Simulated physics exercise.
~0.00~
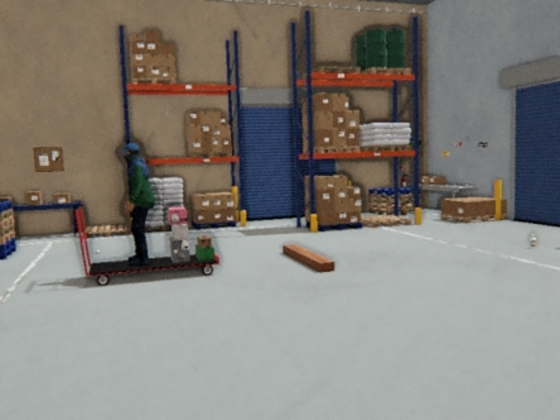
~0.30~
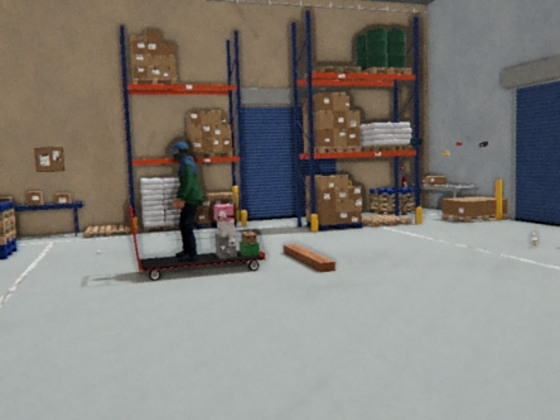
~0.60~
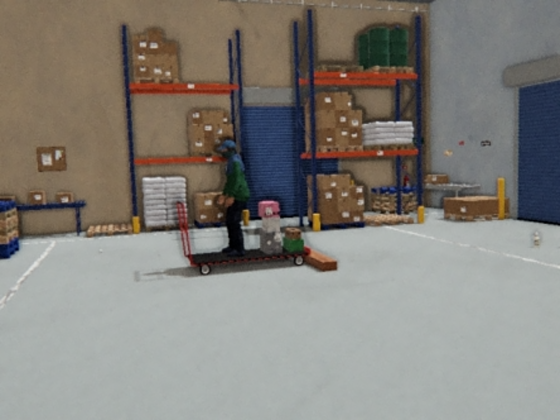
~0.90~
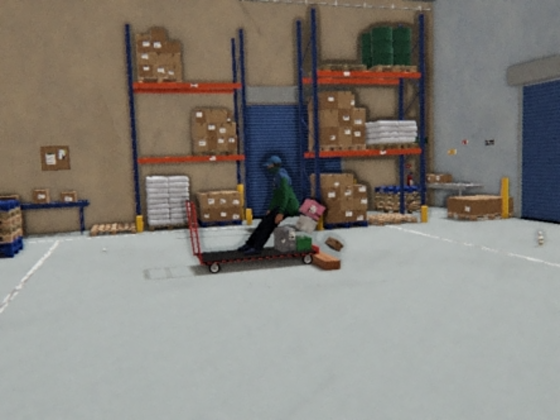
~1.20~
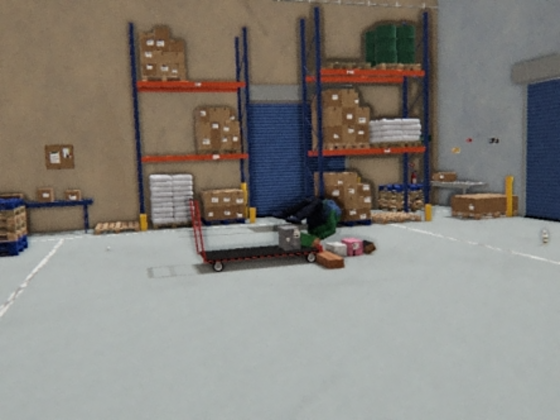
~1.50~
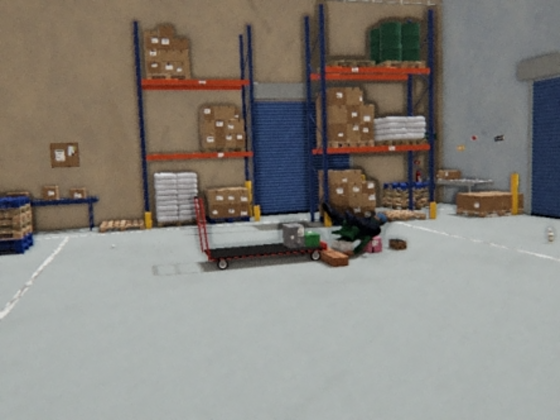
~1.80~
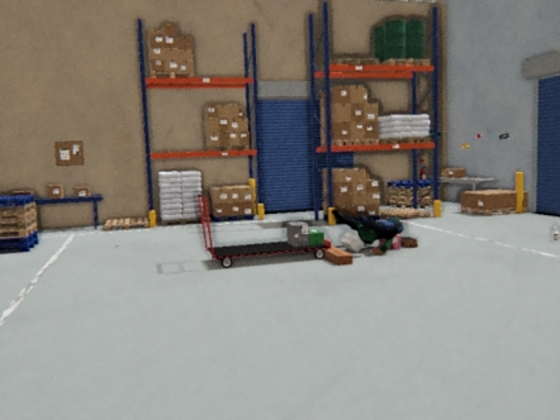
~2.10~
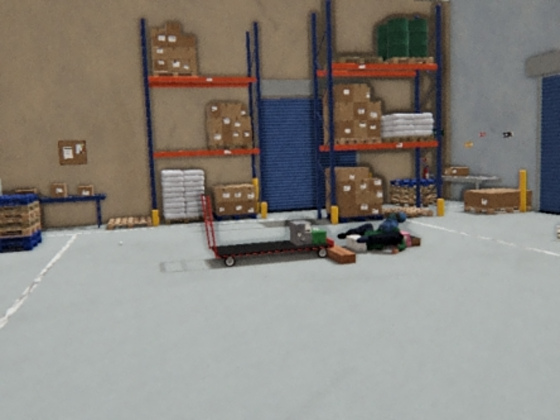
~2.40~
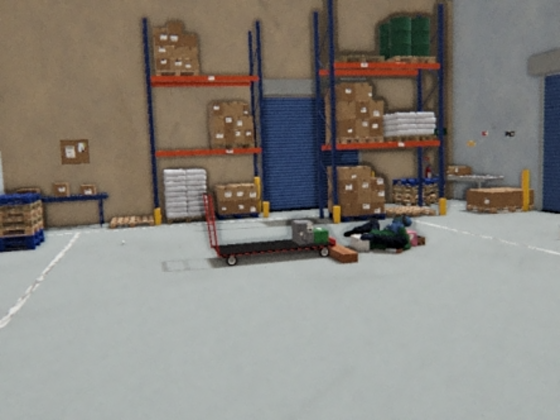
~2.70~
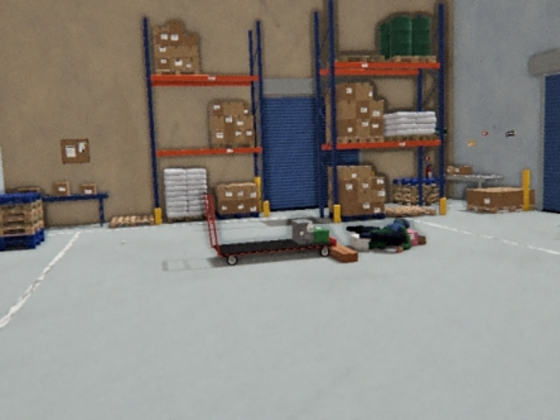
In a warehouse, a person standing on a trolley loaded with parcels rolled right until it stopped against a low block, pitching them over the front with several items, and they ended lying on the floor while grey and green parcels stayed aboard.
